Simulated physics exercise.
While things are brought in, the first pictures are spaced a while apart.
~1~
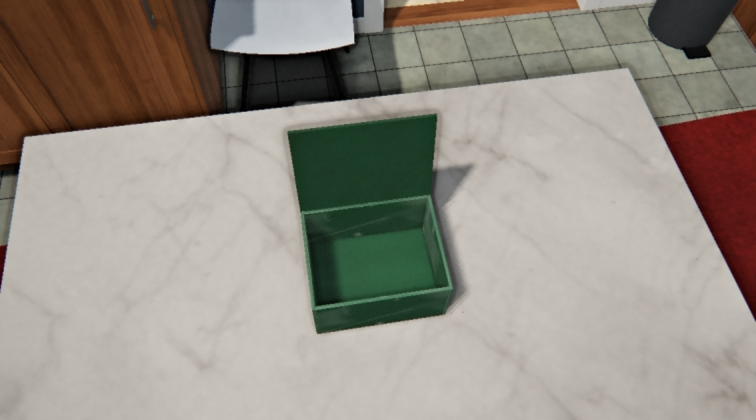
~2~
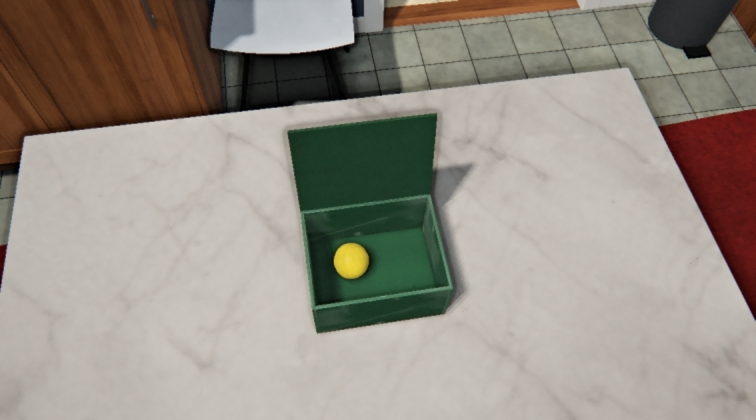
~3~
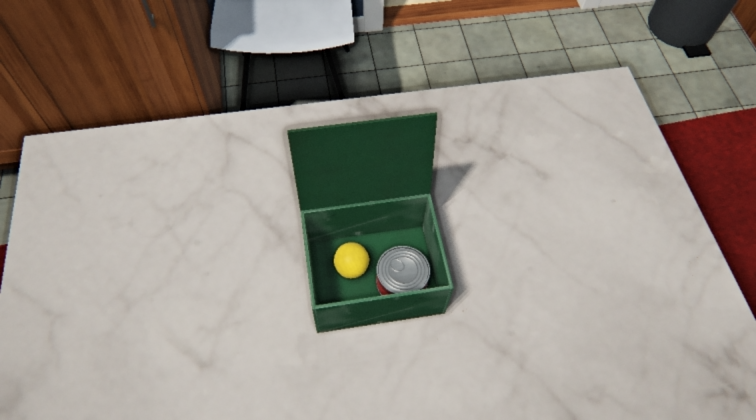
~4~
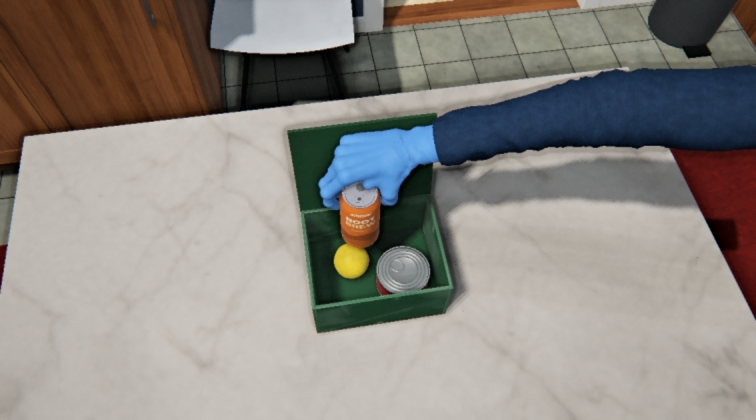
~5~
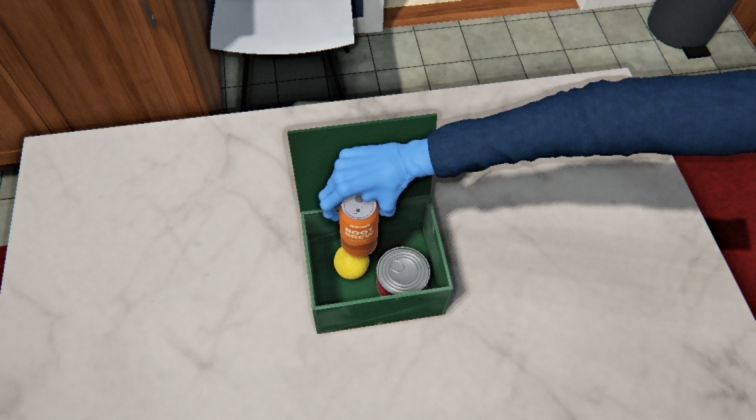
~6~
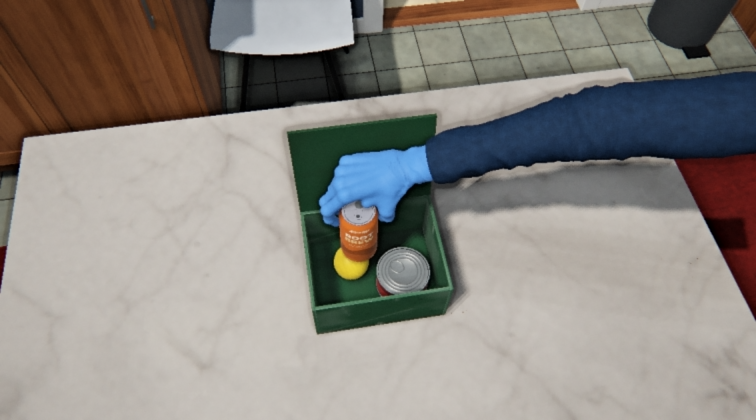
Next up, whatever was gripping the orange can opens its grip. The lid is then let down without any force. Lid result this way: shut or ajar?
The lid will lie on the rim.
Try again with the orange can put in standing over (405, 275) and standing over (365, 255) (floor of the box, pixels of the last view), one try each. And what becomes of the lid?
On the first try the lid remains open; on the second it comes fully down.
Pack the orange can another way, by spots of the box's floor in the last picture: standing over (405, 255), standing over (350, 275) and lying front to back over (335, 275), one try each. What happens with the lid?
First, it stays ajar; second, it will not close; third, it sits on the rim.
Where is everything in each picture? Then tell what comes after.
In the first picture, the last thing is not in view yet.
In the second picture, the last thing is not in view yet.
In the third picture, the last thing is not in view yet; red tub (403, 276).
In the fourth picture, still above its spot; orange can (360, 215); red tub (403, 276).
In the fifth picture, still above its spot; orange can (359, 225); red tub (403, 277).
In the sixth picture, put in, still held; orange can (359, 231); red tub (402, 277).
Then, 0.60 s later than the last frame, orange can on its side near (384, 233); yellow lemon moved a little.
Then, 1.50 s later than the last frame, lid 66° above the rim; orange can on its side near (392, 239); yellow lemon moved a little.
Then, 2.10 s later than the last frame, lid 19° above the rim; orange can on its side near (392, 239); yellow lemon moved a little.
When it is over, lid shut; lying over in the box, orange can; the other 2 as before. End places, in pixels of the last picture, orange can near (392, 239).
